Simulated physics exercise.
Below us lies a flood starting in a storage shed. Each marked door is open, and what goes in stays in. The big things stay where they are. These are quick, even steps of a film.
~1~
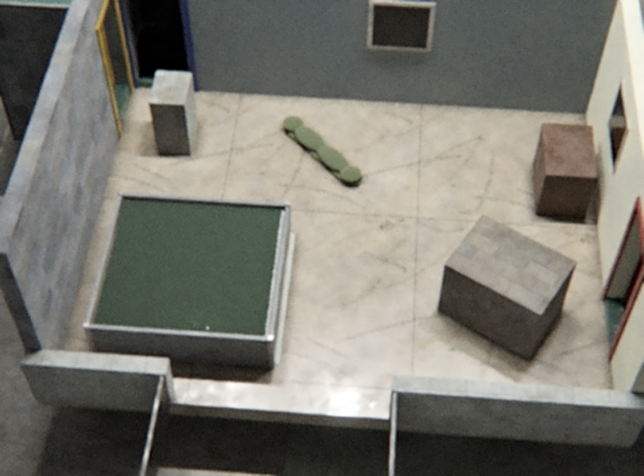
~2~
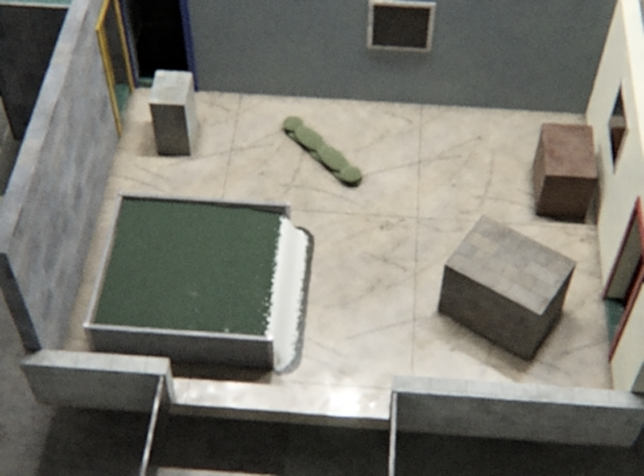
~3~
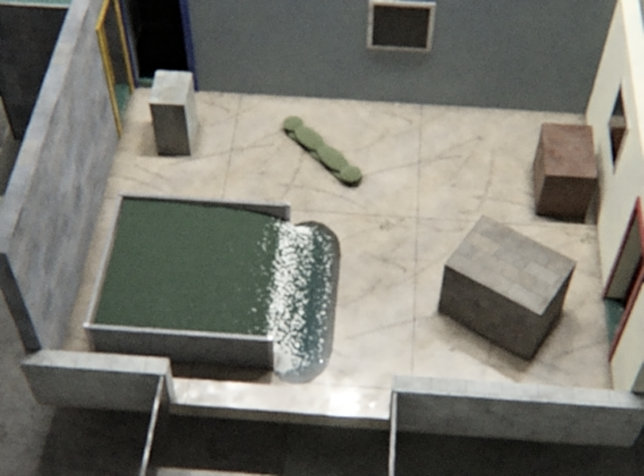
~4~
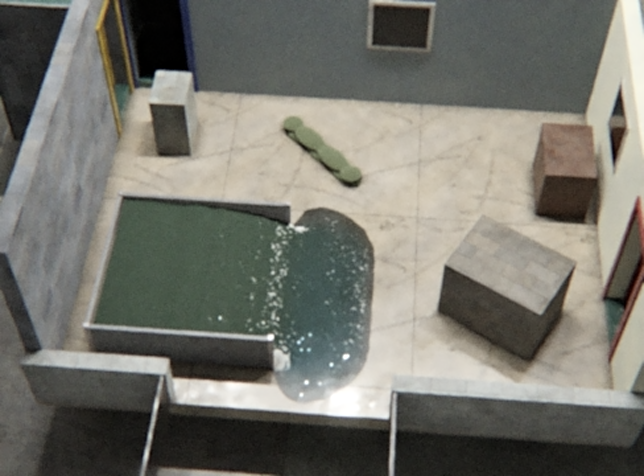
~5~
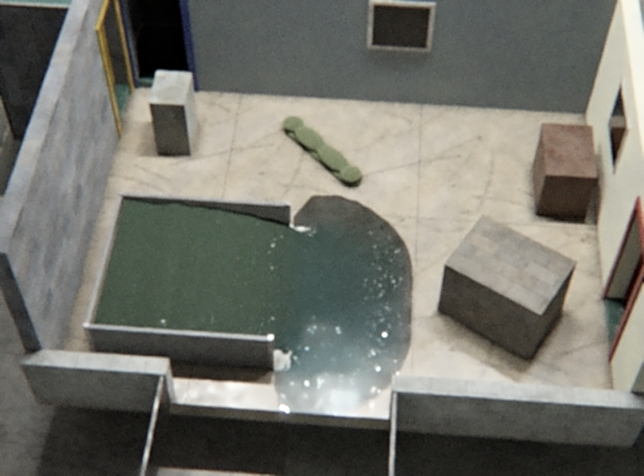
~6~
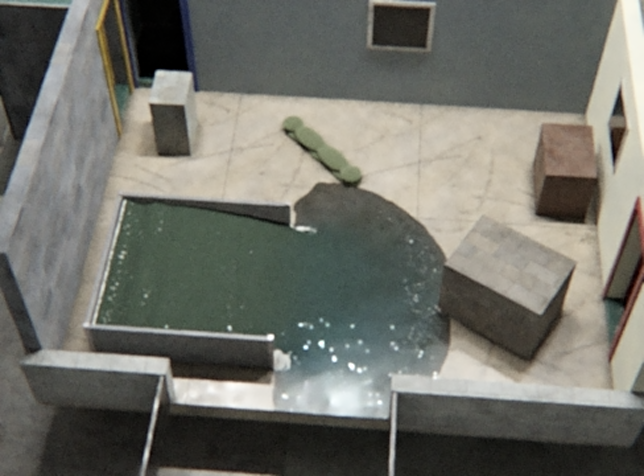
In a walled room with a pale floor, the right side of a rectangular tank of dark green water gives way, and water pours out, spreading rightward in a widening pool that reaches a large grey block.
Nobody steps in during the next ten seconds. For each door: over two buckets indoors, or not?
In the end: The blue door stays under that; the red door takes more than that; the yellow door stays under that.
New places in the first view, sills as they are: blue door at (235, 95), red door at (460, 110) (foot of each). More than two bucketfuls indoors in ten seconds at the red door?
One by one: The red one goes over.
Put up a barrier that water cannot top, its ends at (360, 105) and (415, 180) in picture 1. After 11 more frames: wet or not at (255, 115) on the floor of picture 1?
At that place: Free of water.
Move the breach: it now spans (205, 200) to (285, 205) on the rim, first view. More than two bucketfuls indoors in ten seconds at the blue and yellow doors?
Blue goes over; yellow is over.
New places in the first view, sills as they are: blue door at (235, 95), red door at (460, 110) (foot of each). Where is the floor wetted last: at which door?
That is the yellow-painted one.
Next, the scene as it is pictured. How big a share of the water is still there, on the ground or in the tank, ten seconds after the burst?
Near 86 in a hundred.
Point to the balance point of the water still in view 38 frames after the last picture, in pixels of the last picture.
I would point to (418, 234).
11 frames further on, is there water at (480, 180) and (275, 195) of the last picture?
In that order: Under water, dry.
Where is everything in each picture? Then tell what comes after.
The water tank at (192, 266) is whole and still, in the first frame.
The front is at (296, 230), out from the gap at (279, 287), in the second frame.
The front is at (320, 228), out from the gap at (279, 289), in the third frame.
The front is at (337, 217), out from the gap at (279, 290), in the fourth frame.
Water pours out at (279, 291) and has run to (380, 223), in the fifth frame.
The front is at (433, 370), out from the gap at (279, 291), in the sixth frame.
A moment on, water covers 35 % of the floor; the blue door not reached, the red door not reached, the yellow door not reached.
Next, water covers 45 % of the floor; the blue door not reached, the red door not reached, the yellow door not reached.
Then, water covers 55 % of the floor; the blue door not reached, the red door under two buckets in, the yellow door not reached.
Later, water covers 70 % of the floor; the blue door wet at the sill, nothing in, the red door over two buckets in, the yellow door not reached.
In the end, water covers 95 % of the floor; the blue door under two buckets in, the red door far over two buckets in, the yellow door under two buckets in.
